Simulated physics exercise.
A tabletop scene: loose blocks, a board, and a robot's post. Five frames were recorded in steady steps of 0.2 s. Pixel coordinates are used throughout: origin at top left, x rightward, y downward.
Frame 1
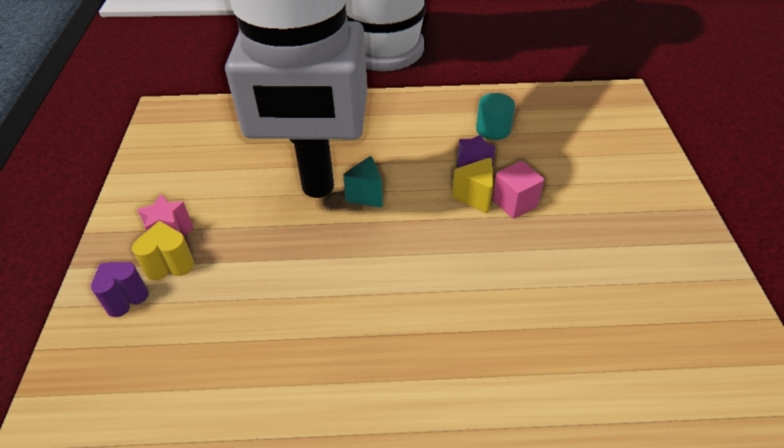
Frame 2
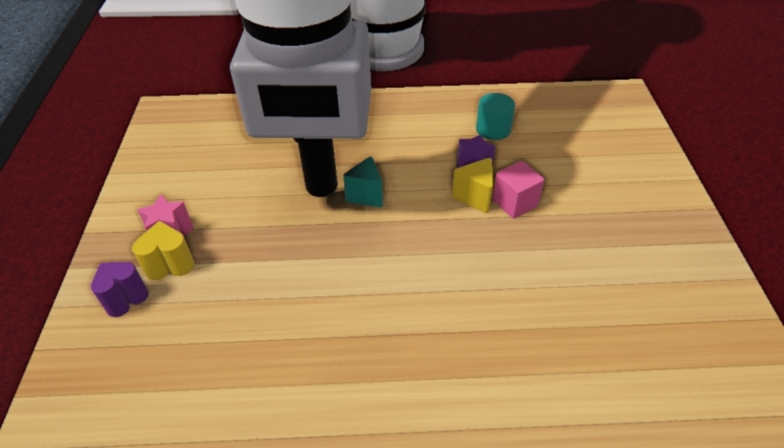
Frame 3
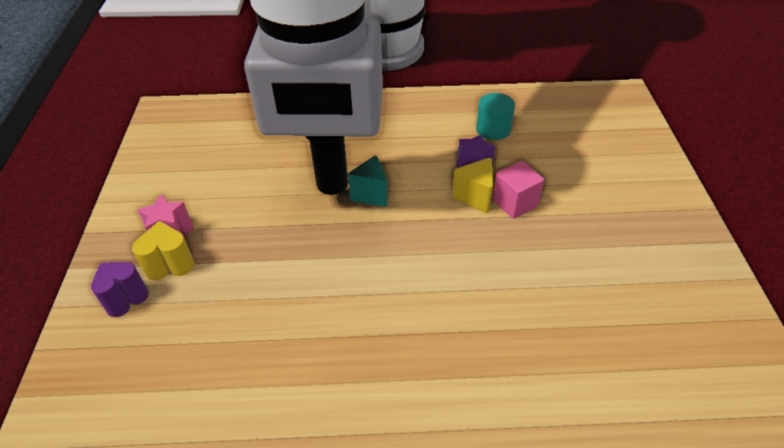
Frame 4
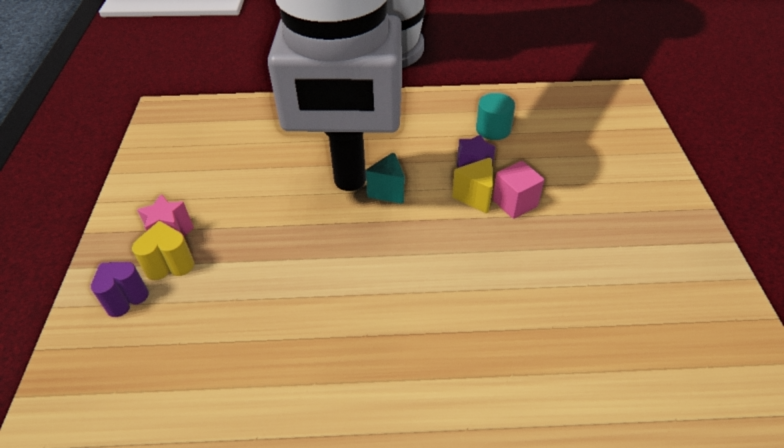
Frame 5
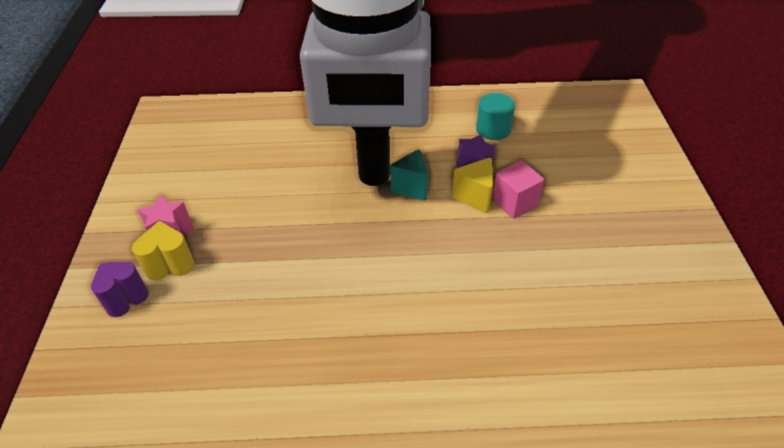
On a wooden tabletop, a robot's black post pushes a turquoise triangular block to the right.
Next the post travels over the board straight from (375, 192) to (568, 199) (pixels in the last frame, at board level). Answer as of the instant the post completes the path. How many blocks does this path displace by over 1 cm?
Looking at the path, I think three or more of the blocks end up more than 1 cm away.
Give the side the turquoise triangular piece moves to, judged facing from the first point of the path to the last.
Answer: Leftward.
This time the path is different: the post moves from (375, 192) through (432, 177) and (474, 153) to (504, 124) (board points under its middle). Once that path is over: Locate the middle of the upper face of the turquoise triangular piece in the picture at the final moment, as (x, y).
So, by the moment the path ends, you'll find the top centre of the turquoise triangular piece at (477, 155).
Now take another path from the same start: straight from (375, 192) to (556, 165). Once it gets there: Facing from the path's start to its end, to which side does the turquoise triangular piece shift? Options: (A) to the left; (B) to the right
I'll go with B - to the right.
On the path given first. One third of the way, post at (440, 180); turquoise triangular piece at (463, 155), turned 65° anticlockwise; purple star-shaped block at (484, 140).
Two thirds of the way, post at (506, 182); turquoise triangular piece at (510, 152); purple star-shaped block at (494, 131), turned 50° anticlockwise; yellow triangular piece at (538, 181), turned 30° anticlockwise; pink four-sided block at (567, 176).
At the end, post at (573, 184); turquoise triangular piece at (510, 152), turned 140° anticlockwise; purple star-shaped block at (494, 131), turned 50° anticlockwise; yellow triangular piece at (601, 190), turned 25° anticlockwise; pink four-sided block at (624, 176), turned 10° clockwise.
